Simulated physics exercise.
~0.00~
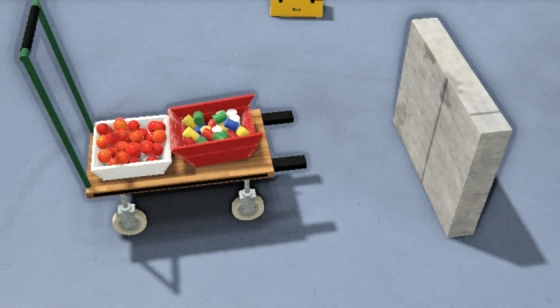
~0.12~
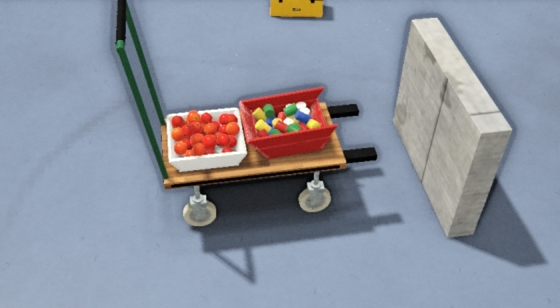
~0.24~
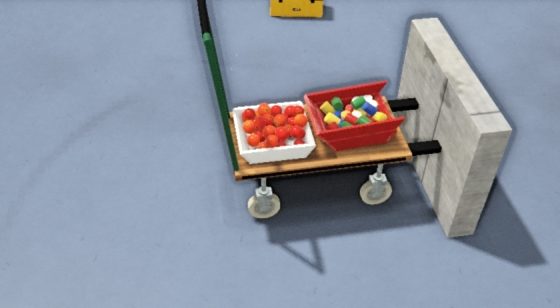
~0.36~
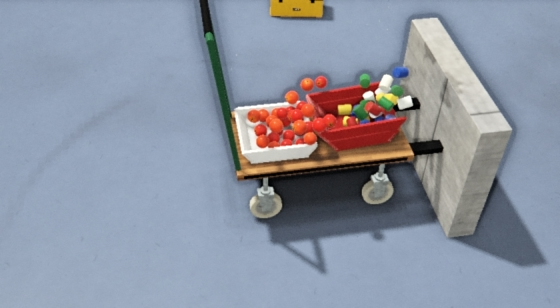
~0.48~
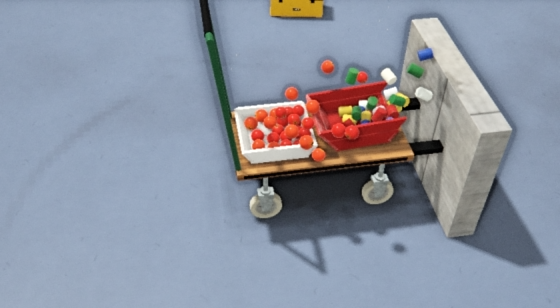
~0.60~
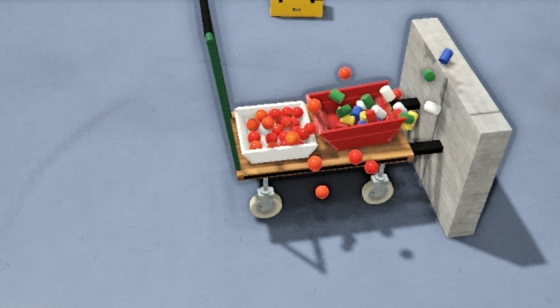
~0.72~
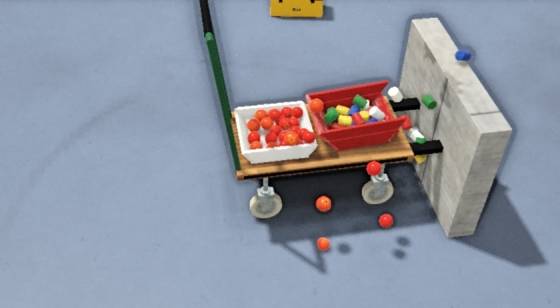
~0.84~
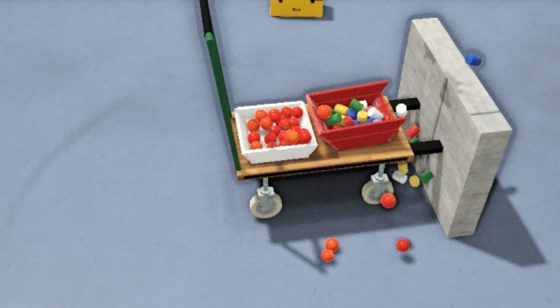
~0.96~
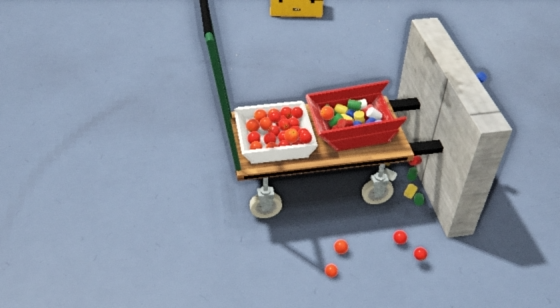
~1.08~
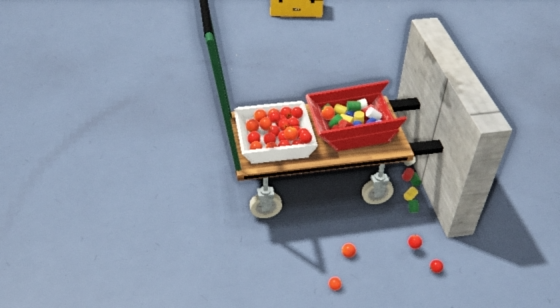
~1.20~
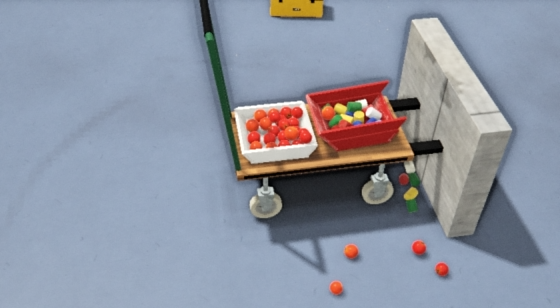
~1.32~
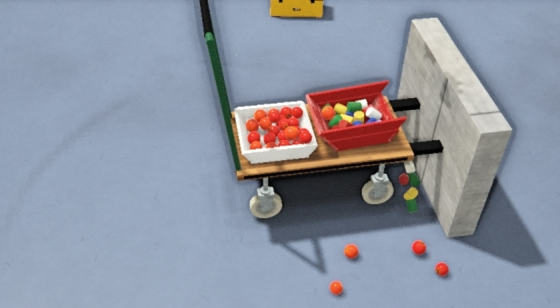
Trolley rolling right into a wall and stopping dead, red balls and colourful pieces flying from two tubs, some settling on the floor.
